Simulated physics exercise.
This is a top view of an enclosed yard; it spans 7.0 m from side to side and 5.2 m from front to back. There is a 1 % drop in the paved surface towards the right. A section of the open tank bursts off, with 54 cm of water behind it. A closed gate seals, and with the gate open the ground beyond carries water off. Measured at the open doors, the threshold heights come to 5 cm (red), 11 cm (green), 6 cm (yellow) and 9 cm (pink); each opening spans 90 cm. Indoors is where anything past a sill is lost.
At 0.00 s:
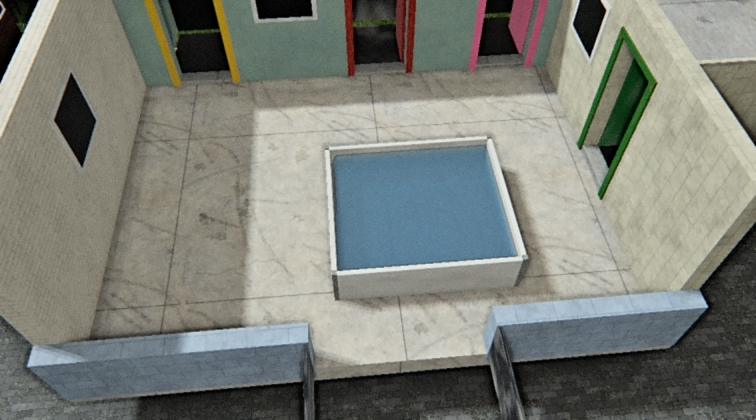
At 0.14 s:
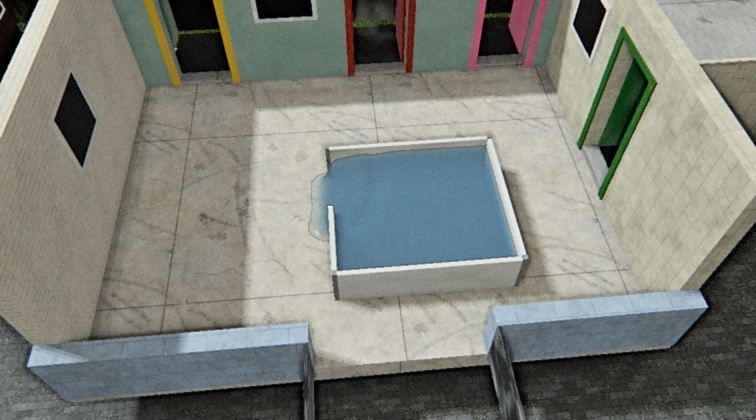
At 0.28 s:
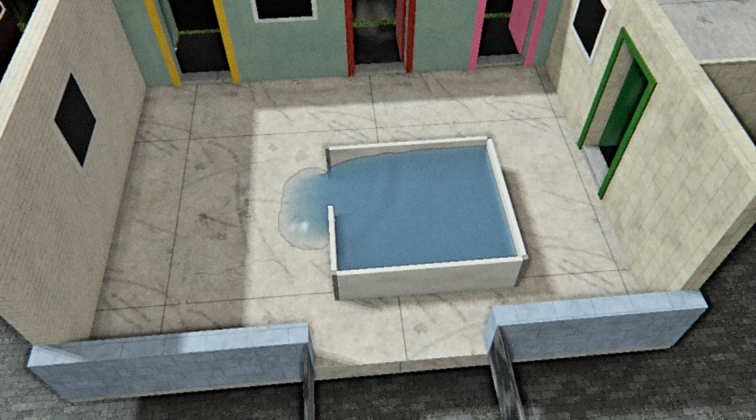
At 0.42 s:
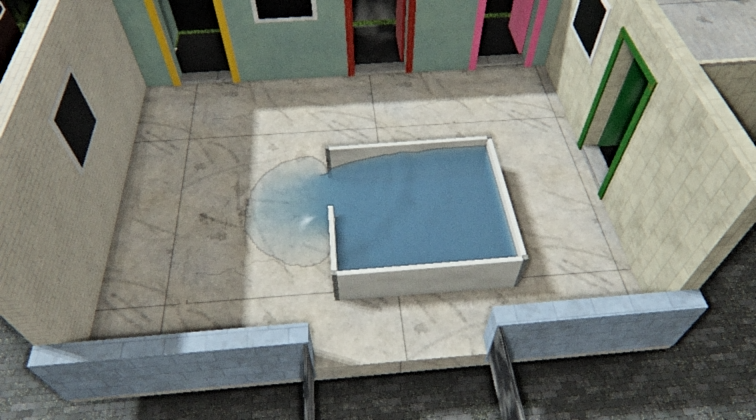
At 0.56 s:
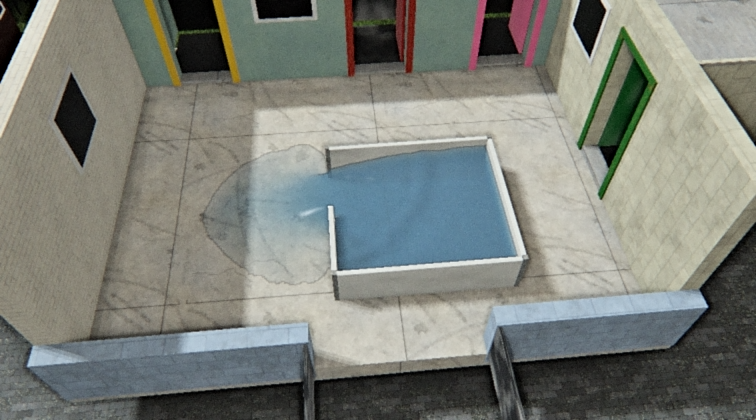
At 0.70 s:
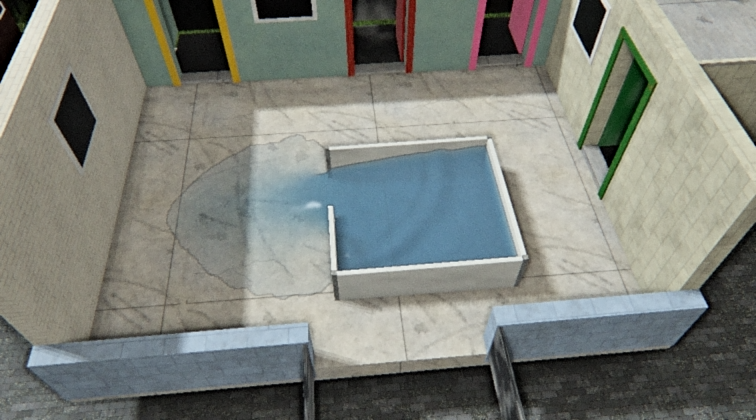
The clip opens on a walled yard seen from above, with a still, open tank of blue water standing on the pale paving. Part of the tank's left side gives way and water pours through the gap, then fans out leftward across the floor in a widening, thinning sheet.
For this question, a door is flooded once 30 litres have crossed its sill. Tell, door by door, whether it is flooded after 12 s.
Result: The red door remains within the limit; the green door remains within the limit; the yellow door breaks the limit; the pink door remains within the limit.
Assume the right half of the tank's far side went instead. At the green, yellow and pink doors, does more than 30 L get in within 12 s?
Green door doesn't reach it, yellow door doesn't reach it, pink door surpasses it.
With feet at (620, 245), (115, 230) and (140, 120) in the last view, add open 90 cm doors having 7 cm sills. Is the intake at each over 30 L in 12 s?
In that order: Below, above, above.
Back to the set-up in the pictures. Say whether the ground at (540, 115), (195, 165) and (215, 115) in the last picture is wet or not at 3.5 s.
The first point is not yet hit, the second is awash and the third is awash.
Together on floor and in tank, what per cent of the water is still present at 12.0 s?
Around 88 per cent of the water.
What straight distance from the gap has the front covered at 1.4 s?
It's close to 3.2 metres.
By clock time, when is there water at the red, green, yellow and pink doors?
Red 4.5 s, green 7.5 s, yellow 2.0 s, pink 6.0 s.
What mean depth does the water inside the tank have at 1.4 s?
Roughly 42 centimetres.
After 1.4 s water covers 30 % of the floor and is deepest (29 cm) near (320, 200); red door not reached, green door not reached, yellow door not reached, pink door not reached.
After 2.2 s water covers 40 % of the floor and is deepest (26 cm) near (320, 200); red door not reached, green door not reached, yellow door 9 cm at the sill, 0 L in, pink door not reached.
After 3.5 s water covers 40 % of the floor and is deepest (24 cm) near (147, 90); red door not reached, green door not reached, yellow door 16 cm at the sill, 30 L in, pink door not reached.
After 7.0 s water covers 85 % of the floor and is deepest (12 cm) near (165, 103); red door 3 cm at the sill, 0 L in, green door not reached, yellow door 12 cm at the sill, 125 L in, pink door 2 cm at the sill, 0 L in.
After 12.0 s water covers 95 % of the floor and is deepest (10 cm) near (579, 148); red door 4 cm at the sill, 0 L in, green door 9 cm at the sill, 0 L in, yellow door 8 cm at the sill, 172 L in, pink door 7 cm at the sill, 0 L in.
